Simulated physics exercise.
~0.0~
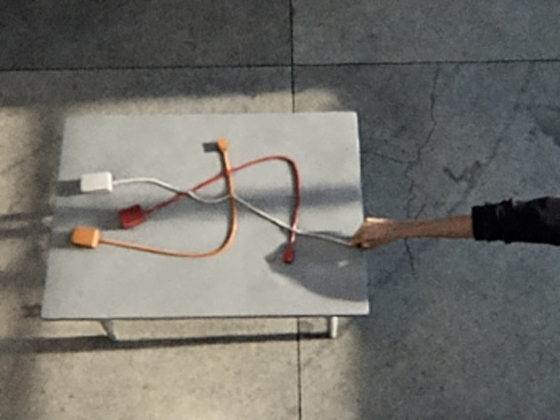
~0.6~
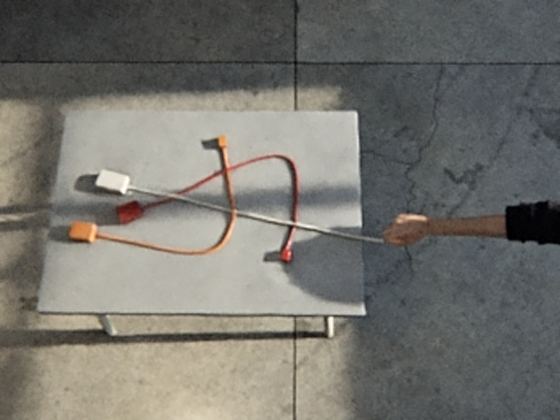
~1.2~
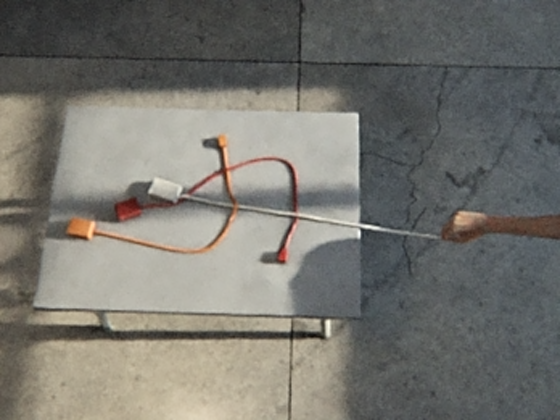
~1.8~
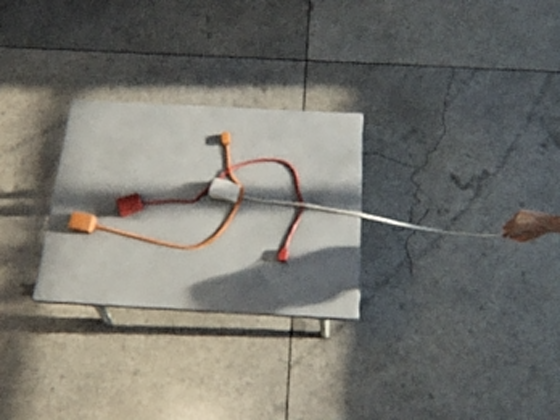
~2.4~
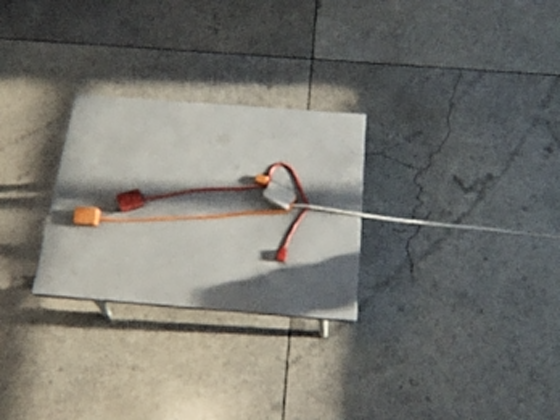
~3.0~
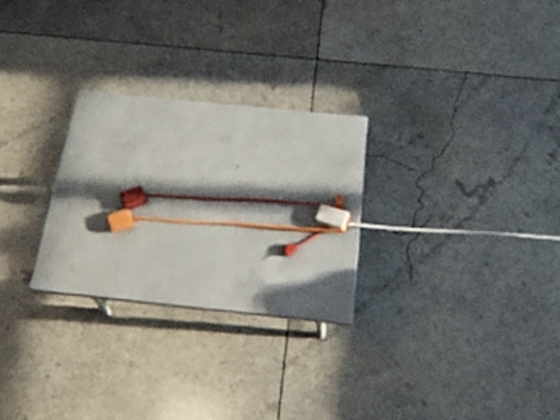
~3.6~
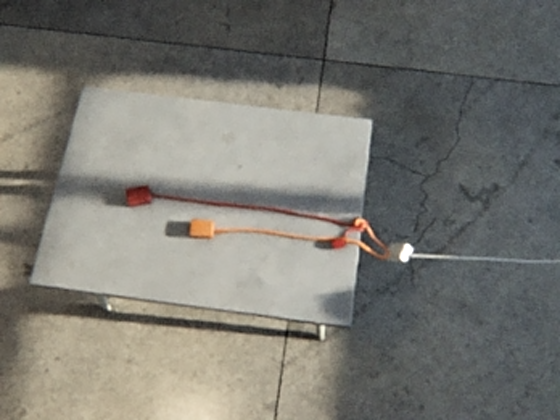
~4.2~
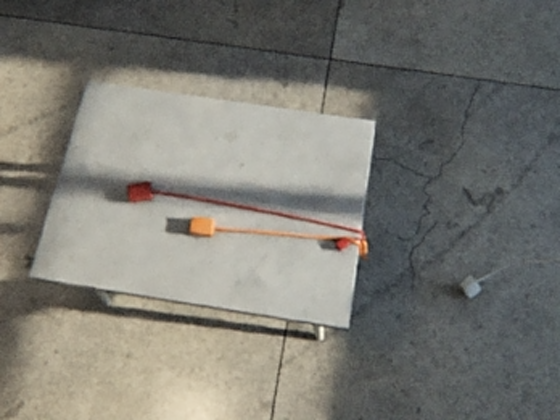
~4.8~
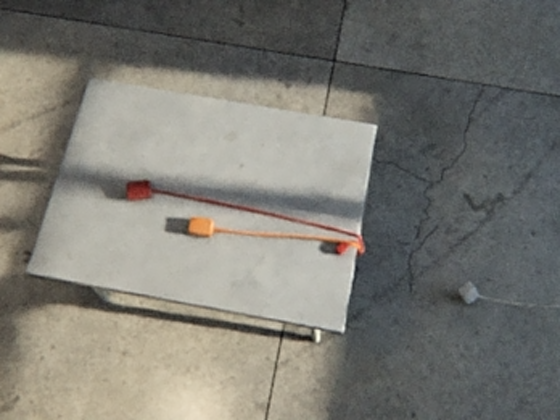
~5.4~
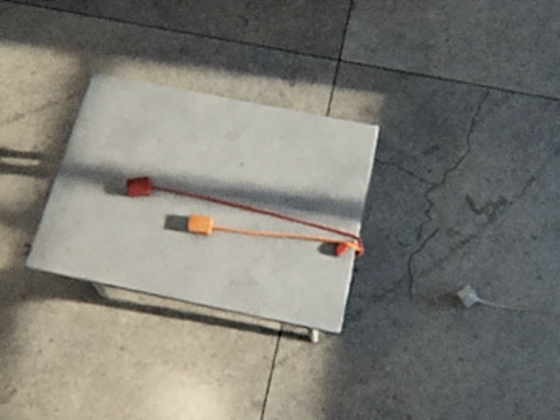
On a pale table standing on a cracked concrete floor, white, red and orange leads with block chargers lie across one another in patches of sunlight. A hand at the right grips the end of the white lead and pulls it steadily rightward, dragging its charger across the others. The charger catches the far ends of the orange and red leads and sweeps them toward the right edge, drawing the orange charger along. The white charger then drops to the floor. The orange charger rests nearer the middle, while the red charger has hardly moved.
